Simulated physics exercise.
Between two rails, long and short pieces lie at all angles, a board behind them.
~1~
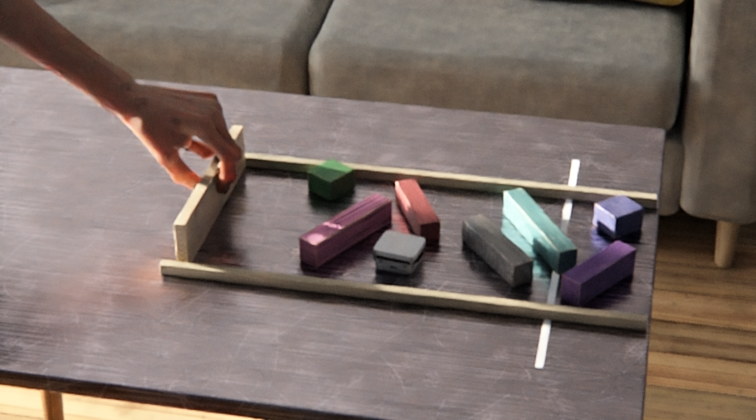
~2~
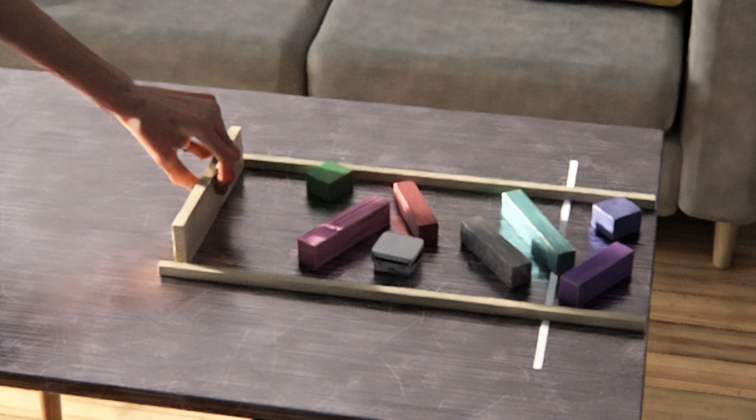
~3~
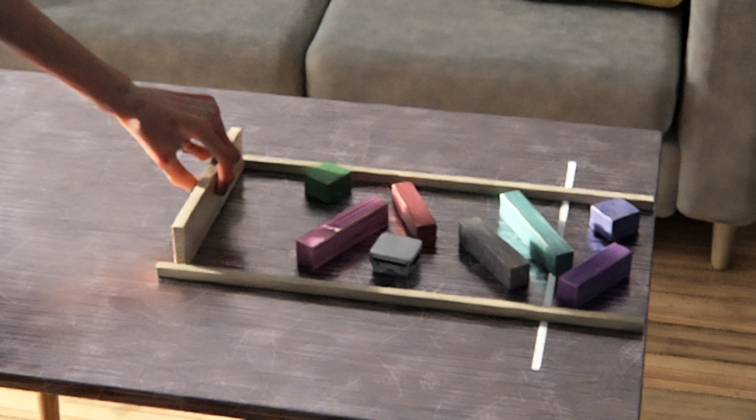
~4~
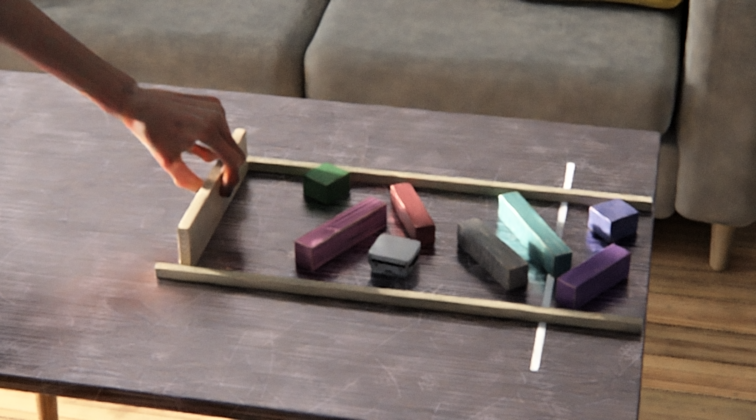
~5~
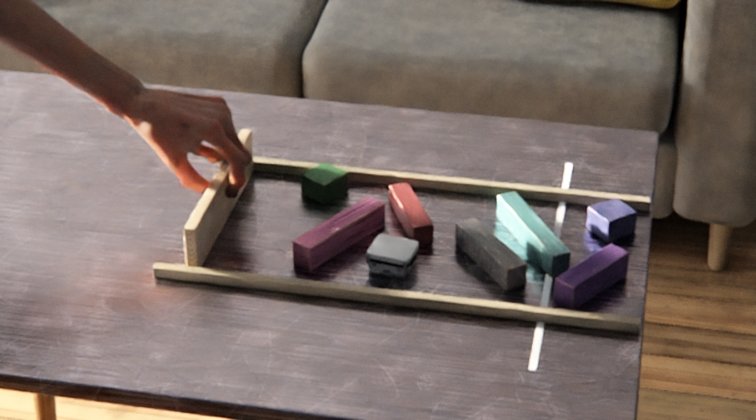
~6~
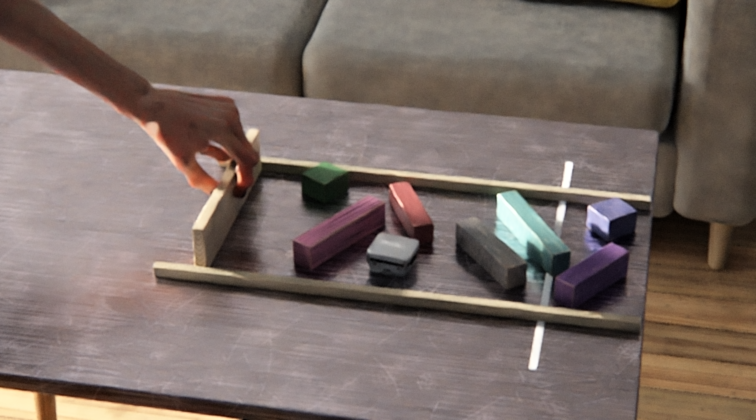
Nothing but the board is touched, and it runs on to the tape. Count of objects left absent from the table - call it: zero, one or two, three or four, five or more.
My call is one or two.
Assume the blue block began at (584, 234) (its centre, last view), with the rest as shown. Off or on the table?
It simply slips off.
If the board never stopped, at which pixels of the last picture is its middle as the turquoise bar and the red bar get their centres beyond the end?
First it's close to (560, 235), next close to (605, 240).
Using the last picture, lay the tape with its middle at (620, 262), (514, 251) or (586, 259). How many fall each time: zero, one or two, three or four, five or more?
Per place, in order: At least five; none at all; three or four.
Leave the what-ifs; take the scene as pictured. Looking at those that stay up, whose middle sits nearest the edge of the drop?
Turquoise bar.
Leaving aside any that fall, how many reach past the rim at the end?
It would come to 2.
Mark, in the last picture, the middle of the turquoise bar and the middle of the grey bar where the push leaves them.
The turquoise bar at (641, 240), the grey bar at (628, 265).
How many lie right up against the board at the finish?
2 touch it.
Soon after, none off yet; blue block at rest near (612, 218); purple bar at rest near (592, 276); turquoise bar at rest near (533, 232).
Then, none off yet; blue block at rest near (612, 218); purple bar at rest near (592, 276); turquoise bar moving near (545, 234).
At rest, the number that fall off is one or two; fallen, purple bar and blue block.
